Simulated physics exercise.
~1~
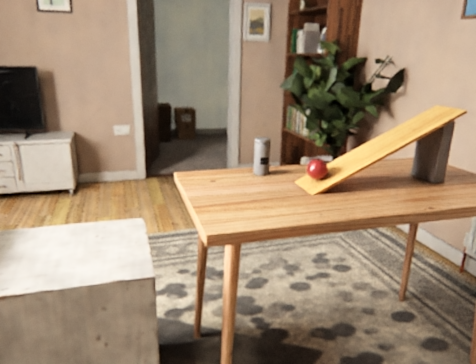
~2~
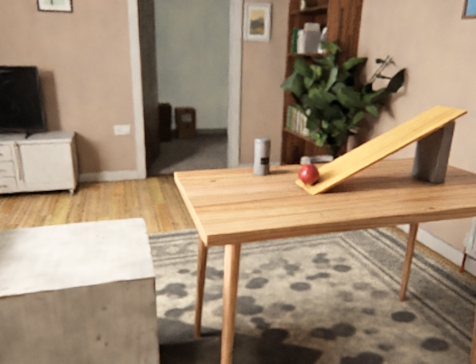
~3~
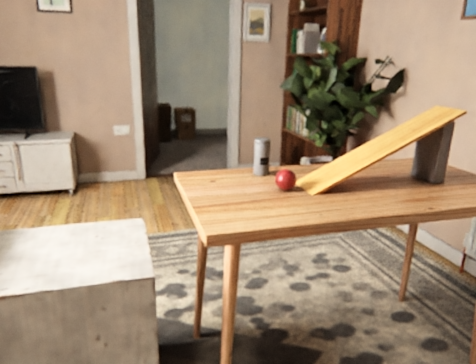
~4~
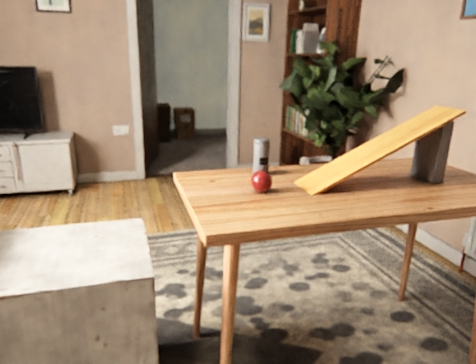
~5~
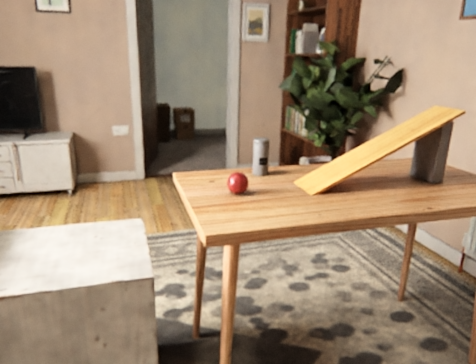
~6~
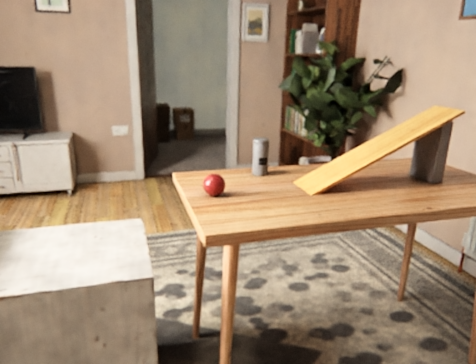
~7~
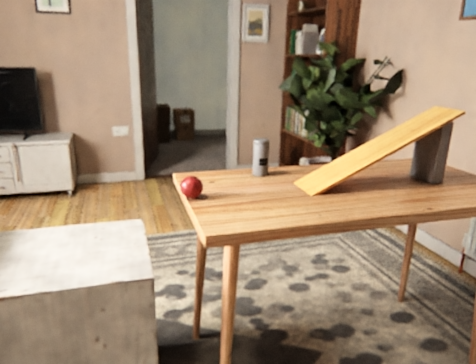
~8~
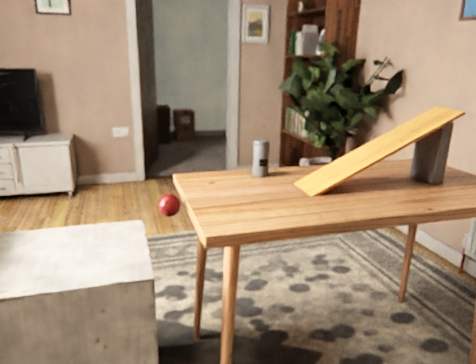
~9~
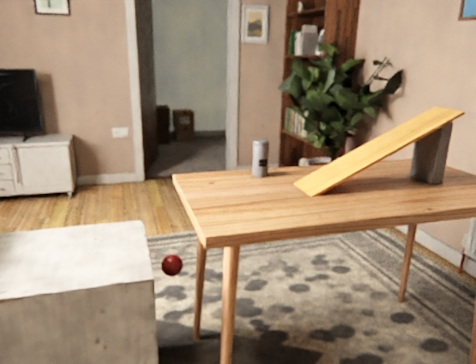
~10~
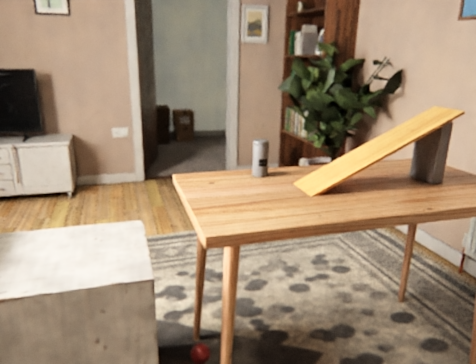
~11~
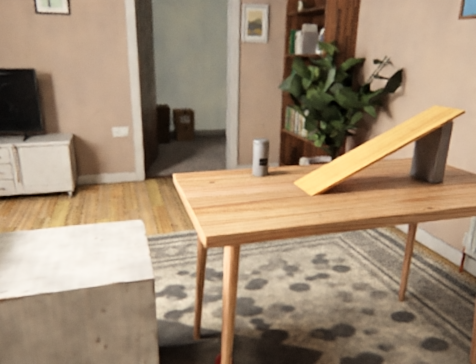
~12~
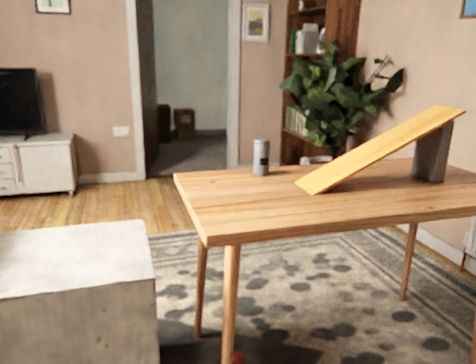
In a living room, a red apple rolling off a ramp, crossing a wooden table past a grey jar and falling into the gap.
